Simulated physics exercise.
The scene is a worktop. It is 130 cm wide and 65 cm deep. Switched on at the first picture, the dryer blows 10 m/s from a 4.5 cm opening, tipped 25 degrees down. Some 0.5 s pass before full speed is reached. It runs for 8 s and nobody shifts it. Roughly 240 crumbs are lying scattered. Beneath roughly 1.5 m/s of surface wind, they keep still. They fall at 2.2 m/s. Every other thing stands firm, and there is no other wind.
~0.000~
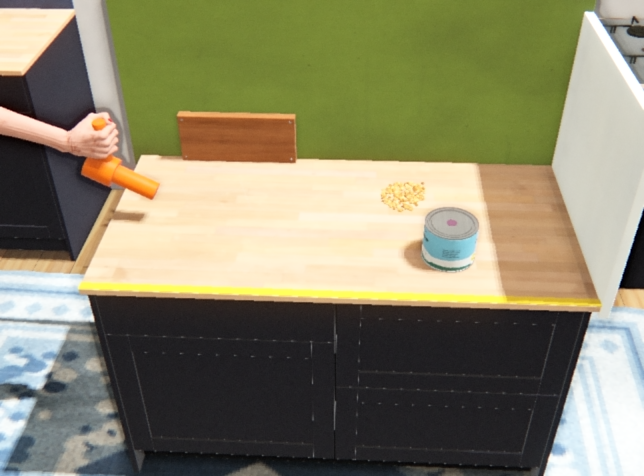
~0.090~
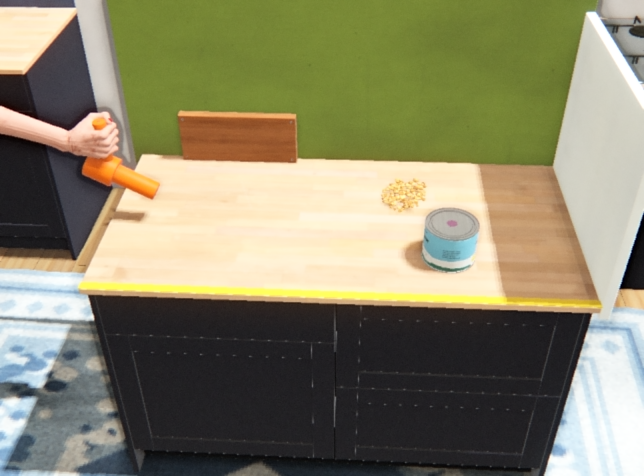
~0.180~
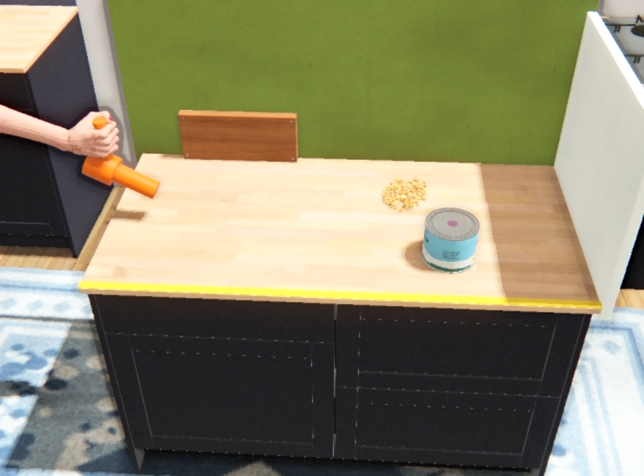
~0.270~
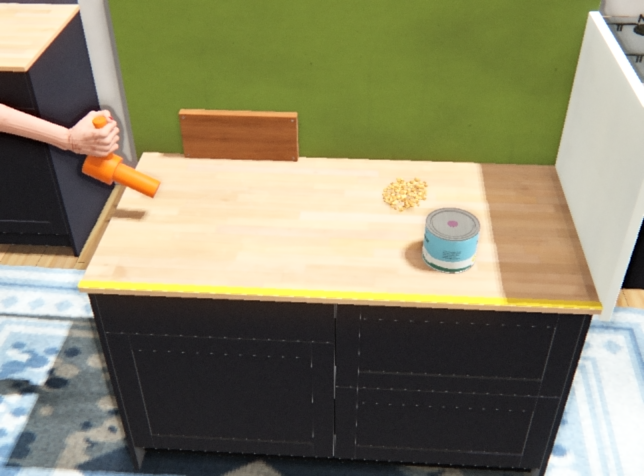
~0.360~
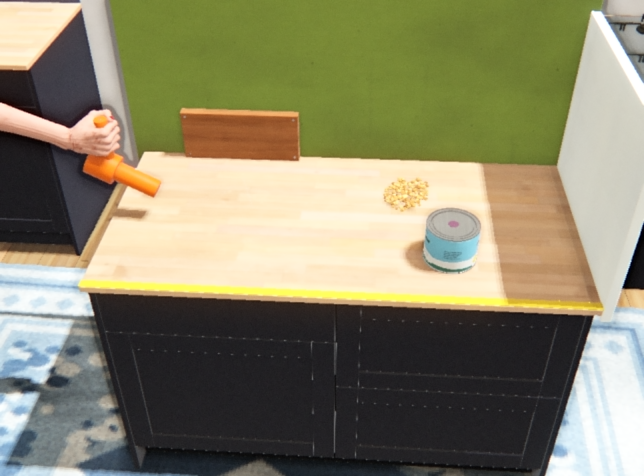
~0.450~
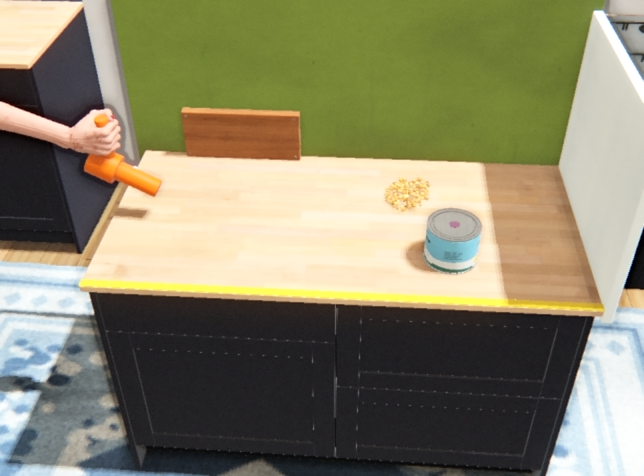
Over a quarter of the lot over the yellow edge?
No, not over a quarter.
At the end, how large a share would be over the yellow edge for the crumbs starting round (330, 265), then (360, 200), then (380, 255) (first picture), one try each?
It goes 90 %, then 0 %, then 80 %.
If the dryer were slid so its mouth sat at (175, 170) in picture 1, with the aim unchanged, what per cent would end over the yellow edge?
That gives roughly 0 % in the end.
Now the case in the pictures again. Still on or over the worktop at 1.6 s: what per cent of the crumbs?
Estimate: Around 100 percent.
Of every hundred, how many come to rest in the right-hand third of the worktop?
I'd estimate around 100 per cent.
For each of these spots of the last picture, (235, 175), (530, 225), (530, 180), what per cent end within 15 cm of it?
Taking the spots one by one, around 0 %, 15 % and 90 %.
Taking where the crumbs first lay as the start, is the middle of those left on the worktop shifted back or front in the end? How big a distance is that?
It has shifted to the far side, by around 5 cm.
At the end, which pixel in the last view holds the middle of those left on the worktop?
Near (549, 188).
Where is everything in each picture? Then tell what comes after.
In the first picture, the middle of the crumbs is near (403, 197), none has stirred yet and the mouth of the dryer is at (156, 192).
In the second picture, the middle of the crumbs is near (404, 195), none has stirred yet and the yellow edge is centred on (336, 298).
In the third picture, the middle of the crumbs is near (404, 195), none has stirred yet, the top of a tin is at (452, 223) and the top of a board is at (237, 114).
In the fourth picture, the middle of the crumbs is near (405, 194) and none has stirred yet.
In the fifth picture, the middle of the crumbs is near (406, 194) and none has stirred yet.
In the sixth picture, the middle of the crumbs is near (407, 194) and none has stirred yet.
After 1.6 s the count stands so, 0 % are over the yellow edge; the middle of those still in play is near (549, 188).
After 2.6 s the count stands so, 0 % are over the yellow edge; the middle of those still in play is near (549, 188).
After 4.4 s the count stands so, 0 % are over the yellow edge; the middle of those still in play is near (549, 188).
After 8.0 s, at the end, 0 % are over the yellow edge; the middle of those still in play is near (549, 188).
